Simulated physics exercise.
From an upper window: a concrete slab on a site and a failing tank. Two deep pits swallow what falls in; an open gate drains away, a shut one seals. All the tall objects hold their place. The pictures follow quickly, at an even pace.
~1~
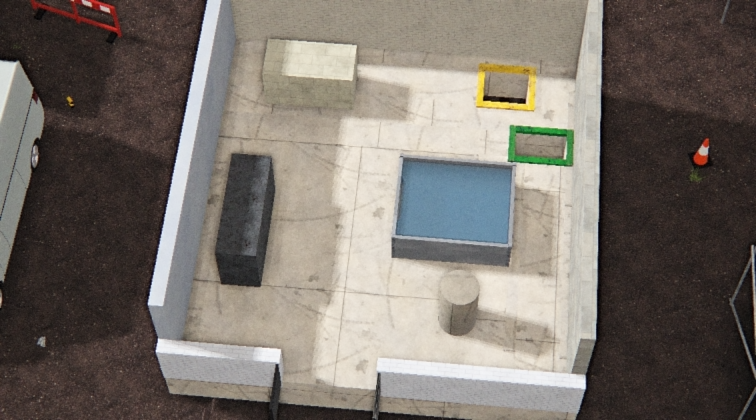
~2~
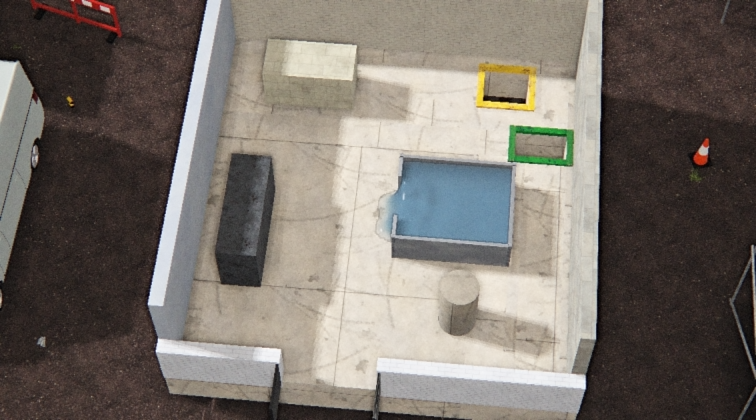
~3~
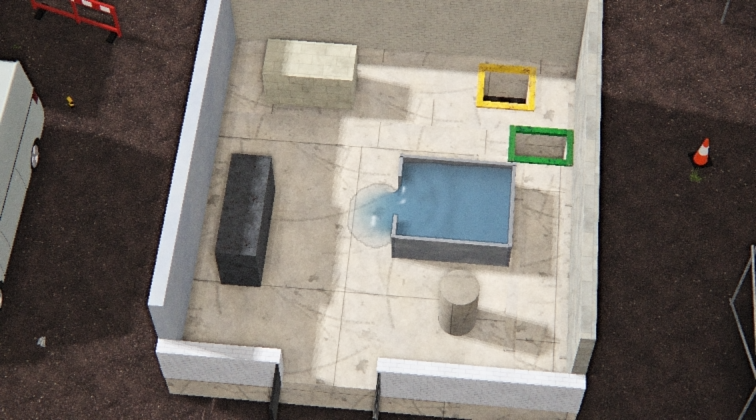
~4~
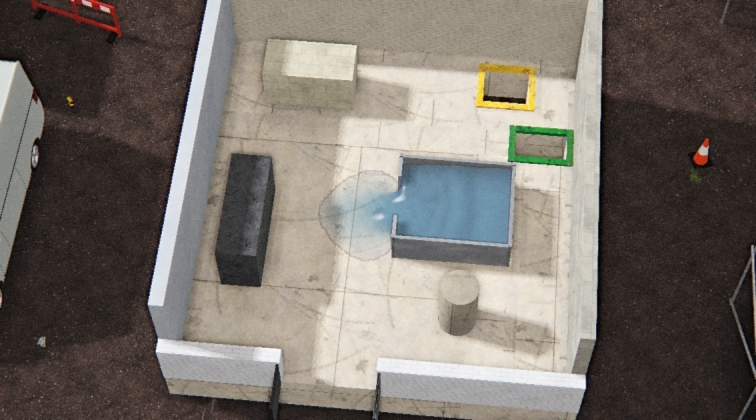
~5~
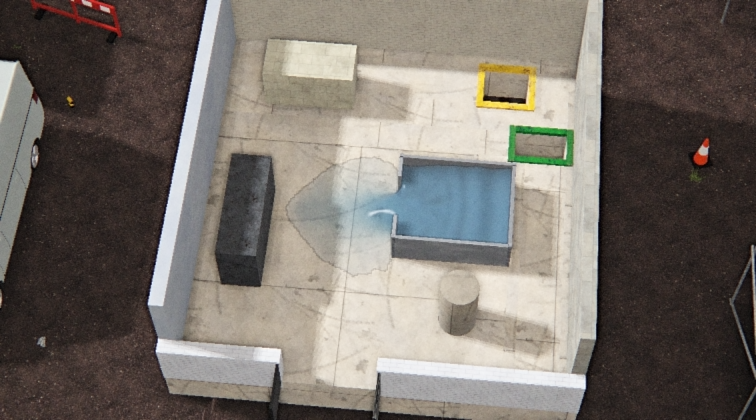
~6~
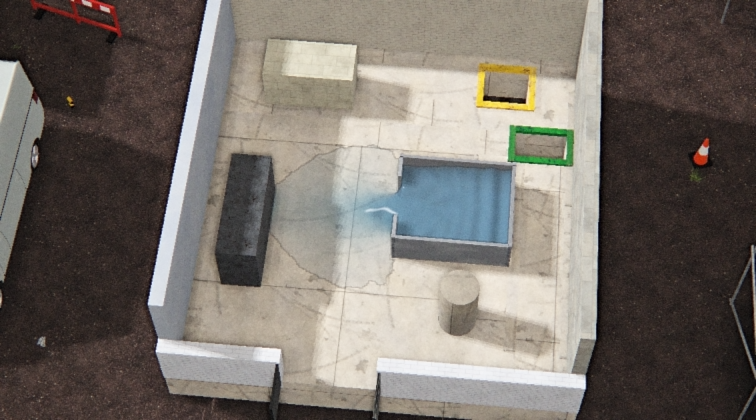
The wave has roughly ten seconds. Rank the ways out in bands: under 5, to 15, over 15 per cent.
One by one: The gate takes more than 15 %; the yellow pit takes less than 5 %; the green pit takes less than 5 %.
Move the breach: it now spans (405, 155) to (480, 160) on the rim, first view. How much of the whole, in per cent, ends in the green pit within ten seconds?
Per cent: Green 6.
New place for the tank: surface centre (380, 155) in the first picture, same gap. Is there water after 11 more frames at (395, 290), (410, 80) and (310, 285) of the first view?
In that order: Dry, clear, flooded.
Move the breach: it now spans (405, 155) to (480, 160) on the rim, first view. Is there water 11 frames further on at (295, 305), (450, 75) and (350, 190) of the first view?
In turn: Not flooded, flooded, dry.
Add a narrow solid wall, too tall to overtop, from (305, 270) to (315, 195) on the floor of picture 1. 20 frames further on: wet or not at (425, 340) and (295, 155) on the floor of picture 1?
As listed: Under water, covered.
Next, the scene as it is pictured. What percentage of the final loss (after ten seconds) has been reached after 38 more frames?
I make it 50 per cent.
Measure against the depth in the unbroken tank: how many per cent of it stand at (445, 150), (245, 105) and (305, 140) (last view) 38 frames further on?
In turn 0, 16 and 10 in a hundred.
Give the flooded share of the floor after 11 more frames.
Some 30 per cent.
A moment on, water covers 20 % of the floor; the gate 0 %, the yellow pit 0 %, the green pit 0 %.
Next, water covers 30 % of the floor; the gate 0 %, the yellow pit 0 %, the green pit 0 %.
Then, water covers 40 % of the floor; the gate 2 %, the yellow pit 0 %, the green pit 0 %.
Later, water covers 55 % of the floor; the gate 9 %, the yellow pit 0 %, the green pit 0 %.
In the end, water covers 75 % of the floor; the gate 18 %, the yellow pit 0 %, the green pit 0 %.
